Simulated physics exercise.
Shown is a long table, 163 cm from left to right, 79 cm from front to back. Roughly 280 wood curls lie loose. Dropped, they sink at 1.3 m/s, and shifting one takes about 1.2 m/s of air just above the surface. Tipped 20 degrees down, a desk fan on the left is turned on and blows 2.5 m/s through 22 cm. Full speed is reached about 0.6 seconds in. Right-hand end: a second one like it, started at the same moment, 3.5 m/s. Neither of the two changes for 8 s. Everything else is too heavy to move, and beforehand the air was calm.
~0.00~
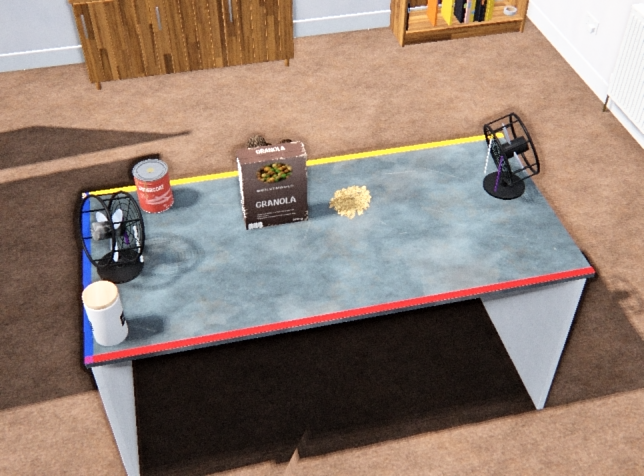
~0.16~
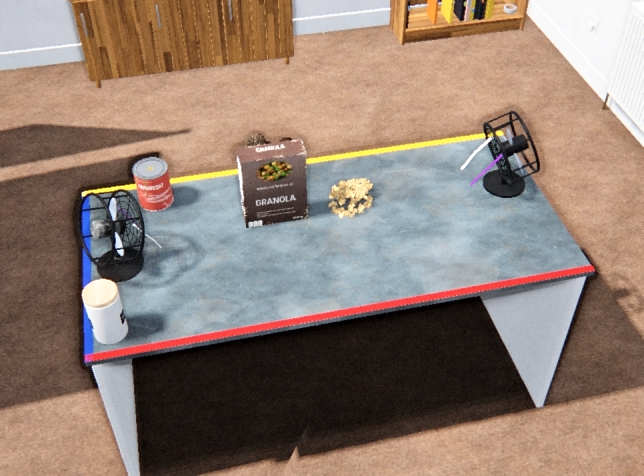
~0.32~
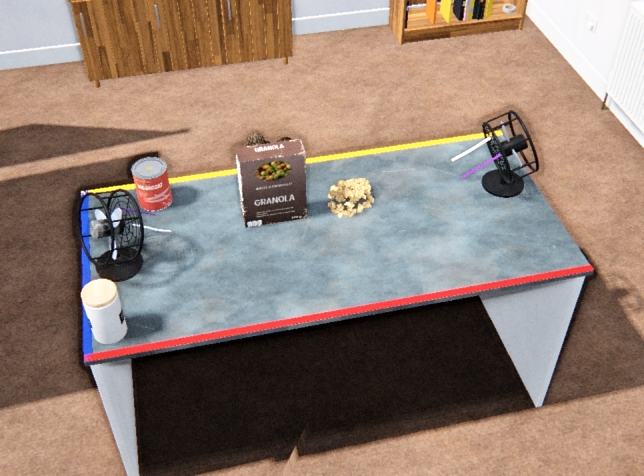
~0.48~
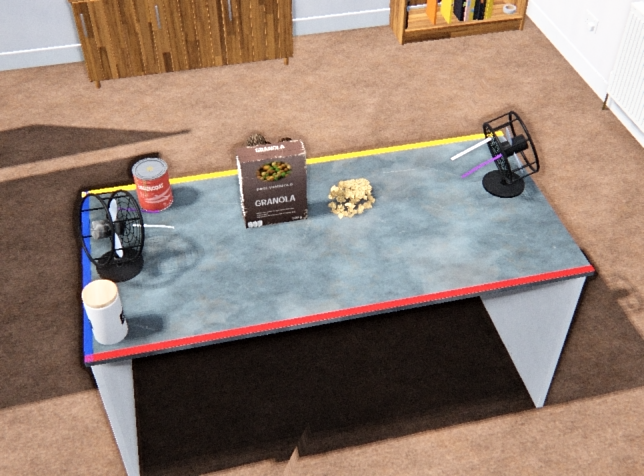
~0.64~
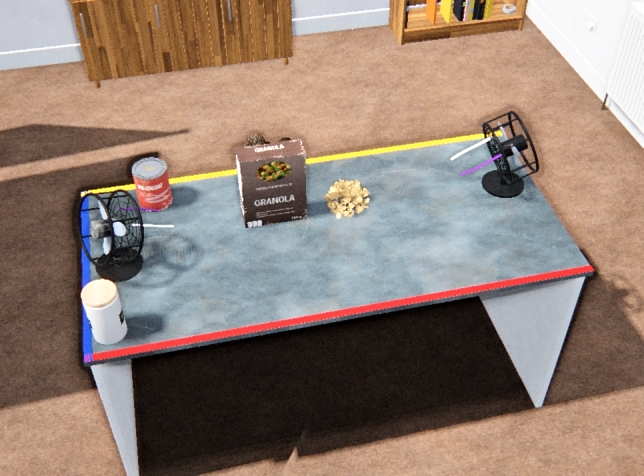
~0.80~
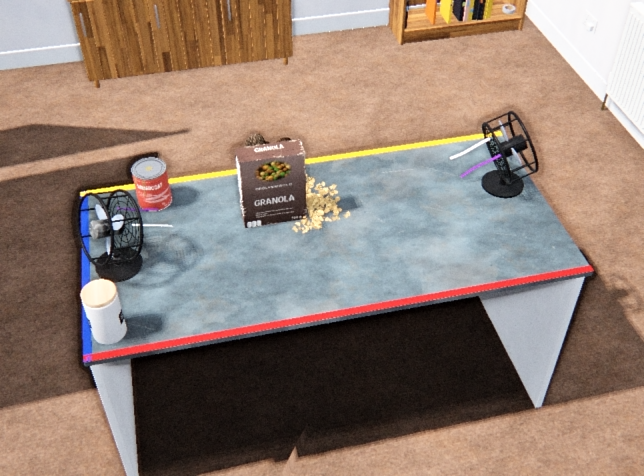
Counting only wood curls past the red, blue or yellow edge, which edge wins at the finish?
The yellow edge ends up with the most of them.
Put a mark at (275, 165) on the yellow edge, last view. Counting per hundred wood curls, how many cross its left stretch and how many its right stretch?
My take is close to 60 percent on the left side and near 3 percent on the right.
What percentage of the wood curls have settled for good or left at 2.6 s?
It comes to some 90 per cent.
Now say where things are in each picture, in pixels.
In the first frame, the middle of the wood curls is near (348, 202), none has stirred yet, the mouth of the desk fan is at (111, 229) and that of the second one at (511, 149).
In the second frame, the middle of the wood curls is near (348, 194), none has stirred yet, the red edge is centred on (354, 314), the yellow edge is centred on (301, 160) and the blue edge is centred on (83, 268).
In the third frame, the middle of the wood curls is near (347, 194), about 5 % have left their places, the top of a carton is at (270, 150) and the top of a tin is at (149, 168).
In the fourth frame, the middle of the wood curls is near (348, 194) and about 5 % have left their places.
In the fifth frame, the middle of the wood curls is near (347, 194), the farthest in sight from the desk fan is at (359, 187) and about 25 % have left their places.
In the sixth frame, the middle of the wood curls is near (310, 201), the farthest in sight from the desk fan is at (334, 187) and about 95 % have left their places.
After 1.6 s, 16 % are over the red edge, 60 % over the yellow edge and 0 % over the blue edge; the middle of those left on the top is near (279, 225); 64 % are gone or lie where they will stay.
After 2.6 s, 21 % are over the red edge, 62 % over the yellow edge and 0 % over the blue edge; the middle of those left on the top is near (289, 222); 88 % are gone or lie where they will stay.
After 4.4 s, 23 % are over the red edge, 63 % over the yellow edge and 0 % over the blue edge; 91 % are gone or lie where they will stay.
After 8.0 s, at the end, 25 % are over the red edge, 64 % over the yellow edge and 0 % over the blue edge.
